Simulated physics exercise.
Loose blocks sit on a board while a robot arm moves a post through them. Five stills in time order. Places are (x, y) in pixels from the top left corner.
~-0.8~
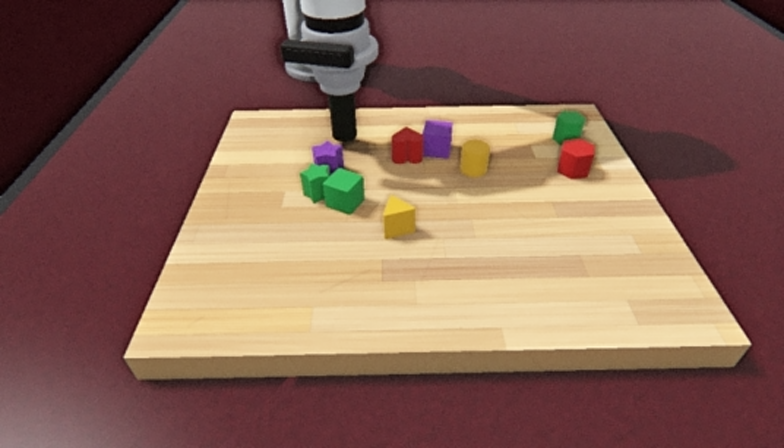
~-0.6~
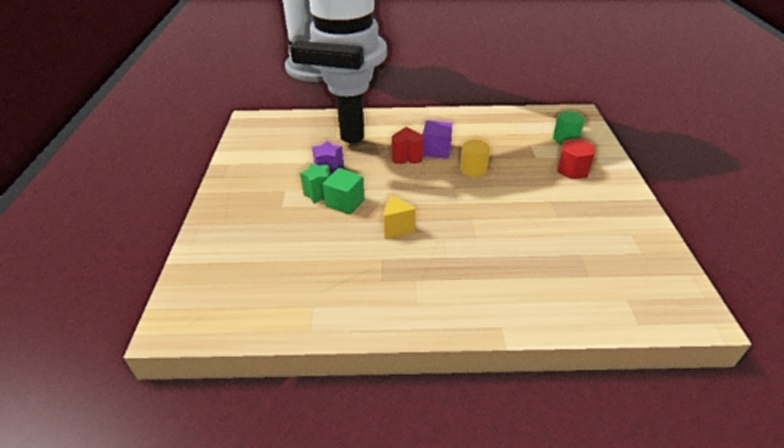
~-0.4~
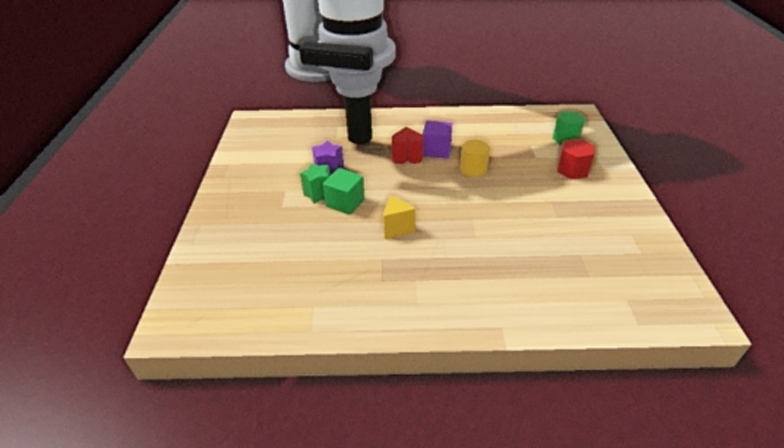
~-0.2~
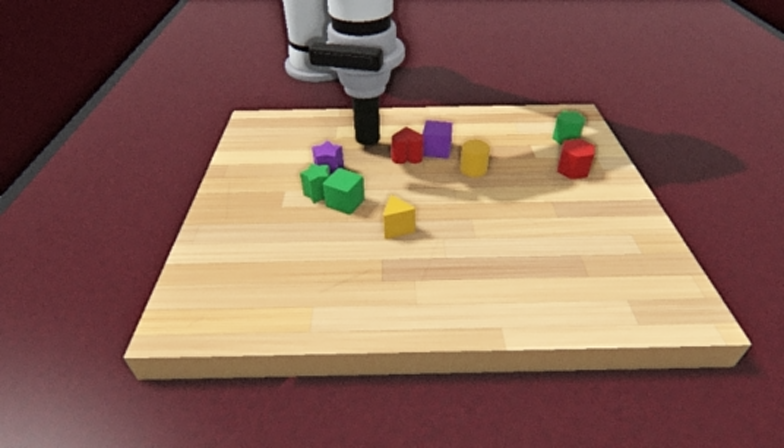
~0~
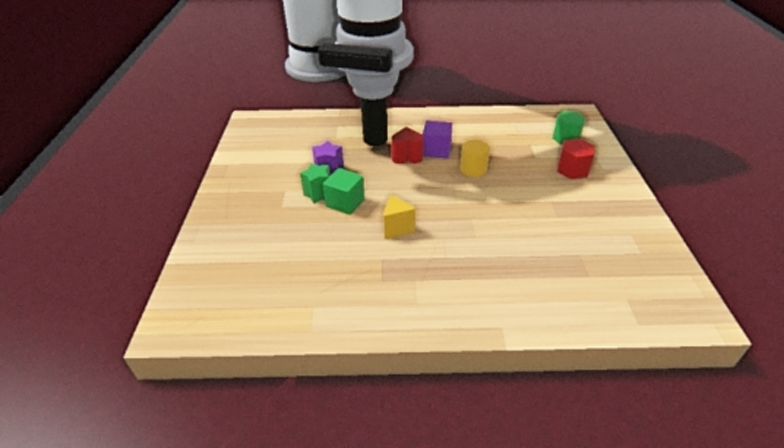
On a wooden board, a robot arm's black post slides slightly right while colored blocks stay still.
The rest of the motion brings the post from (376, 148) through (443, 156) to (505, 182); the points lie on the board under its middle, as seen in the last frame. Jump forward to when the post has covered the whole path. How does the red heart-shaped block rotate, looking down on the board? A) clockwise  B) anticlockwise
Letter A.
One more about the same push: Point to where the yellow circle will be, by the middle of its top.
Close to (531, 172).
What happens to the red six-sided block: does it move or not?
By then it is still where it was.
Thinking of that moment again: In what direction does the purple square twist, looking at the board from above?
Answer: Against the clock.
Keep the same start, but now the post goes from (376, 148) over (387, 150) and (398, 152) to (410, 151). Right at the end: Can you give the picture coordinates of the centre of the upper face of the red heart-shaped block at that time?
At (424, 140).
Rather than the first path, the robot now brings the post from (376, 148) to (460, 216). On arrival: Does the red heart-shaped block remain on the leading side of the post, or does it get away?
The post has moved past the red heart-shaped block by the time the path ends.
The first path, step by step. One third of the way, post (421, 144); red heart-shaped block (429, 143), turned 40° clockwise; purple square (450, 129), turned 30° anticlockwise.
Two thirds of the way, post (465, 156); red heart-shaped block (438, 148), turned 80° clockwise; purple square (485, 131), turned 50° anticlockwise; yellow circle (488, 152).
At the end, post (507, 174); purple star-shaped block still; red heart-shaped block (438, 148), turned 80° clockwise; purple square (486, 131), turned 55° anticlockwise; yellow circle (531, 172); red six-sided block still.
